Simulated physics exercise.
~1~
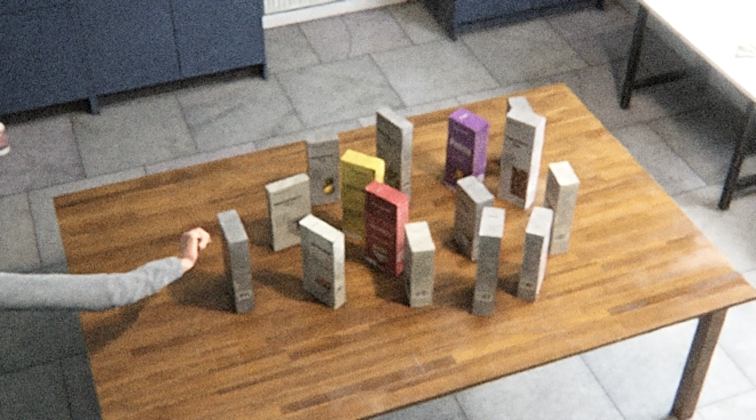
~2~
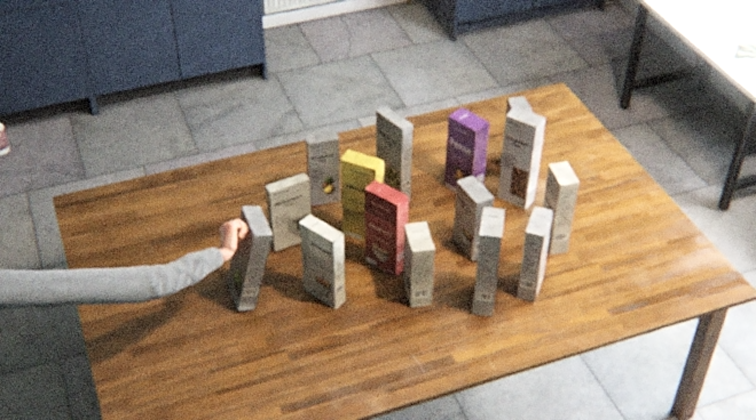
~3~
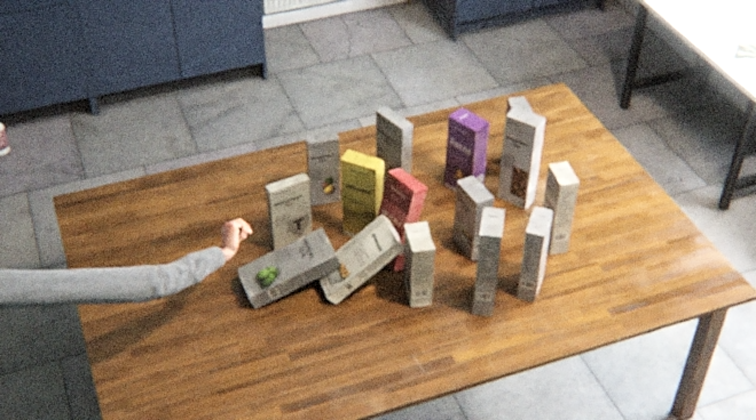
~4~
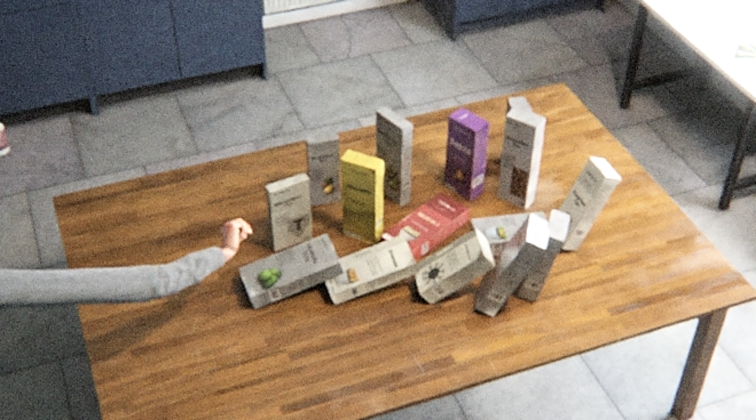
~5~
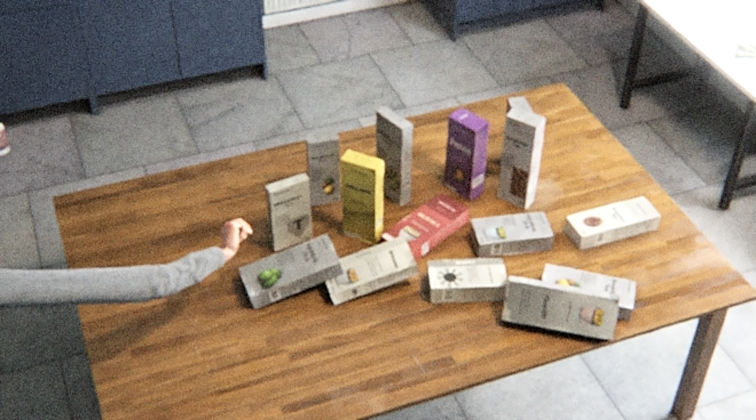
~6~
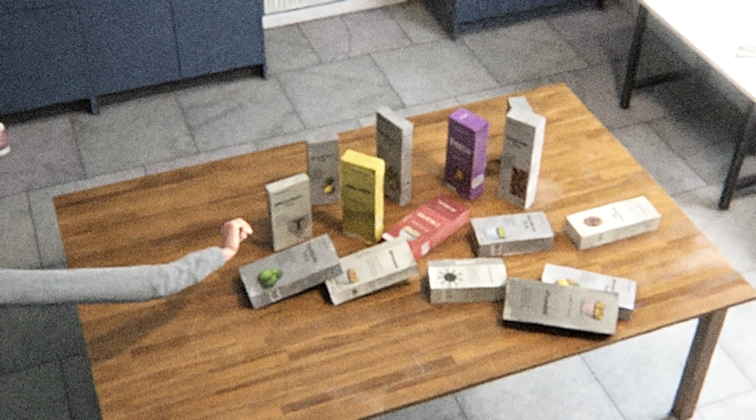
Hand tipping a grey box rightward on a wooden table, toppling the red box and others, while yellow and purple stay standing.
